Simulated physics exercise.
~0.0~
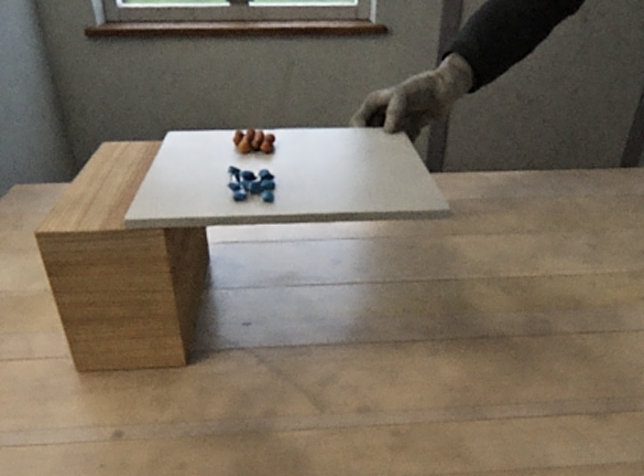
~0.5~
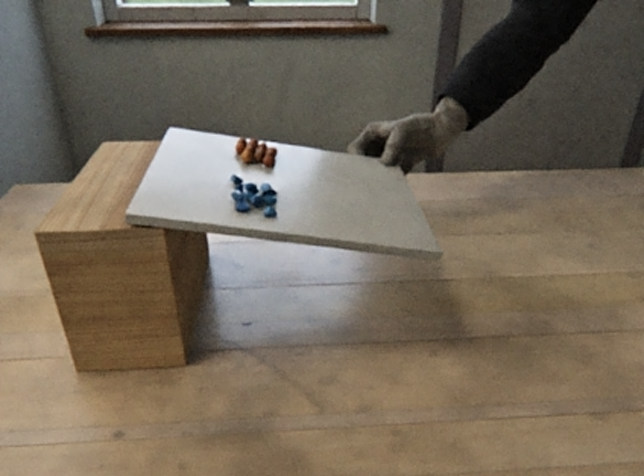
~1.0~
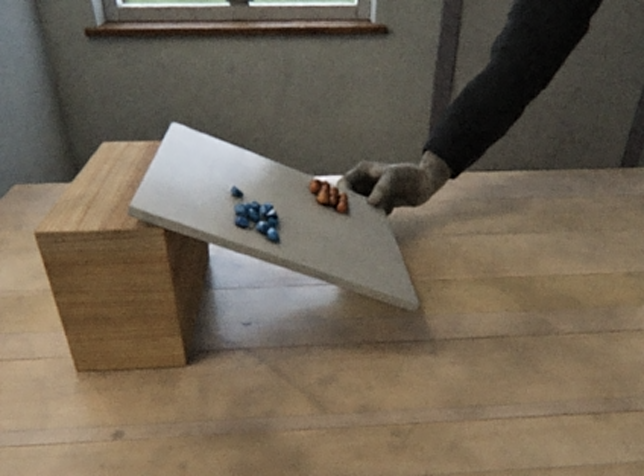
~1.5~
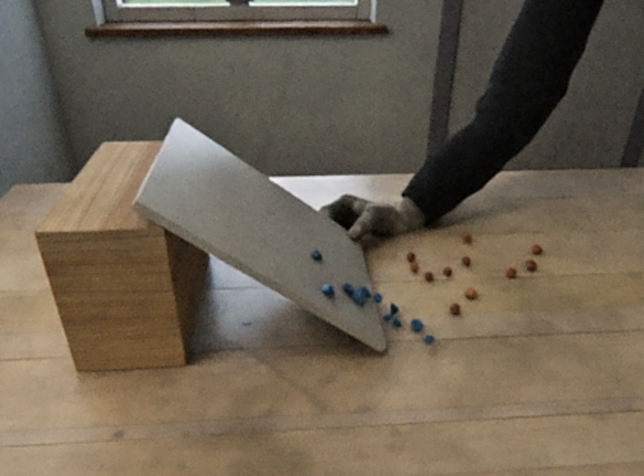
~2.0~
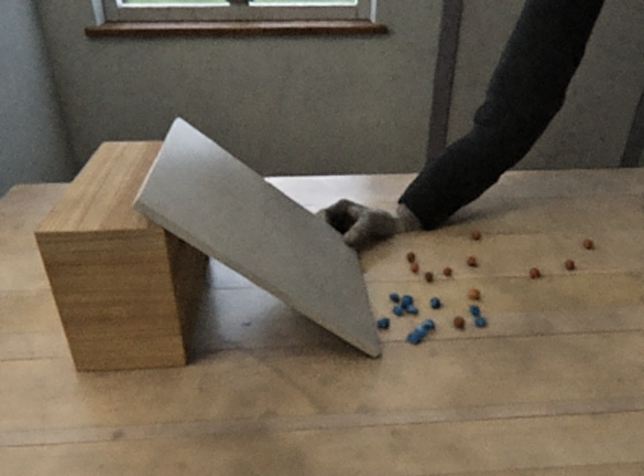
White board tilting down under a gloved hand, orange pieces then blue ones sliding onto the table, the orange scattering farther right.
